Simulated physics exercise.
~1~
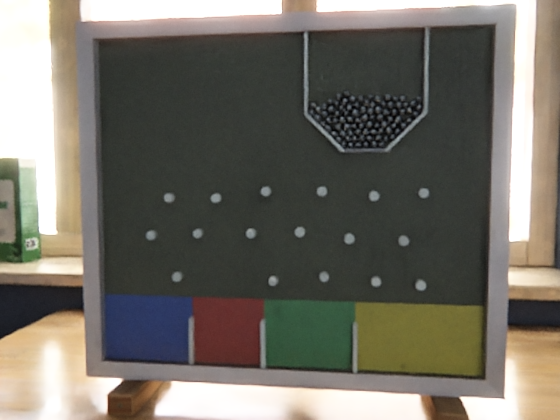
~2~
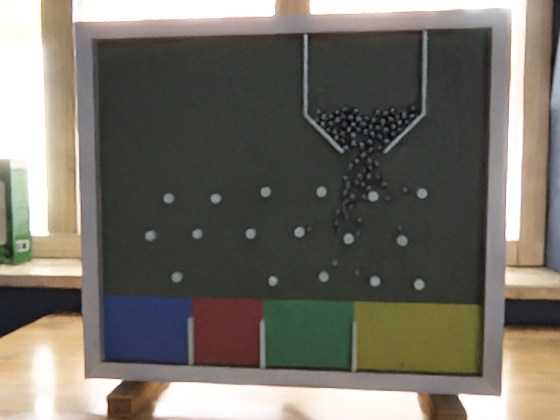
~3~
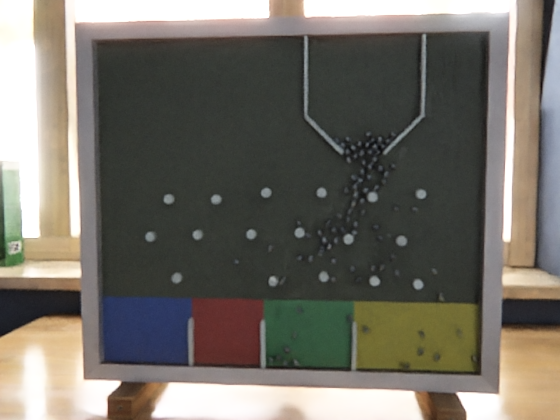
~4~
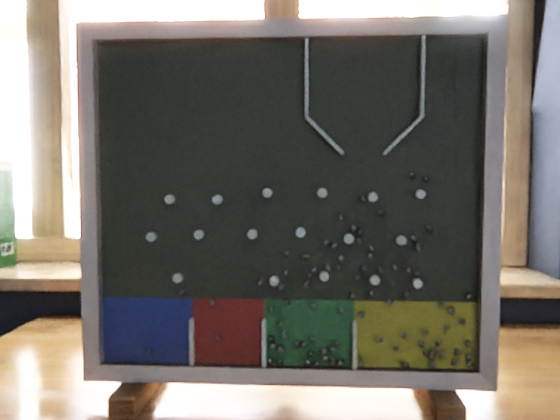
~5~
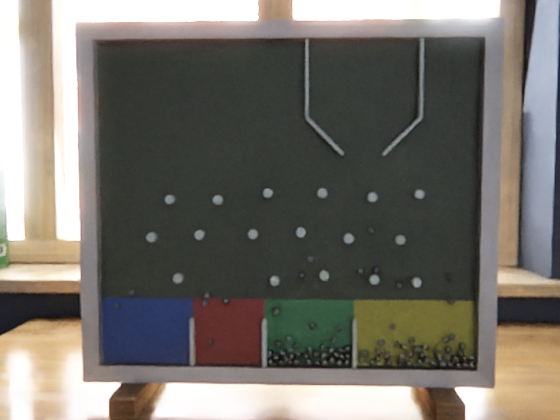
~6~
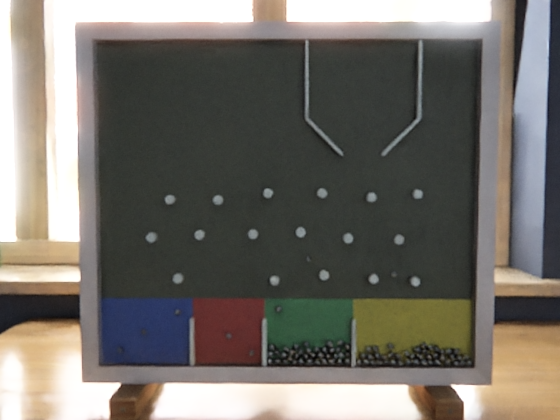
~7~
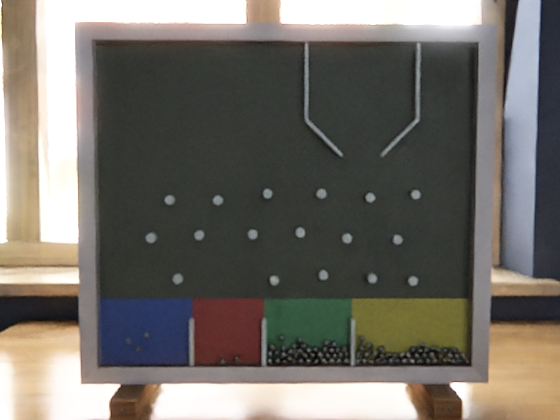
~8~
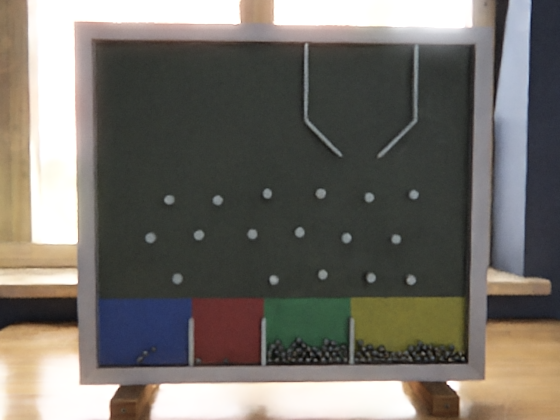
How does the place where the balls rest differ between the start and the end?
At the start the balls are packed together in the hopper at the upper right of the board. By the end they lie along the bottom, mostly in the green and yellow bins.
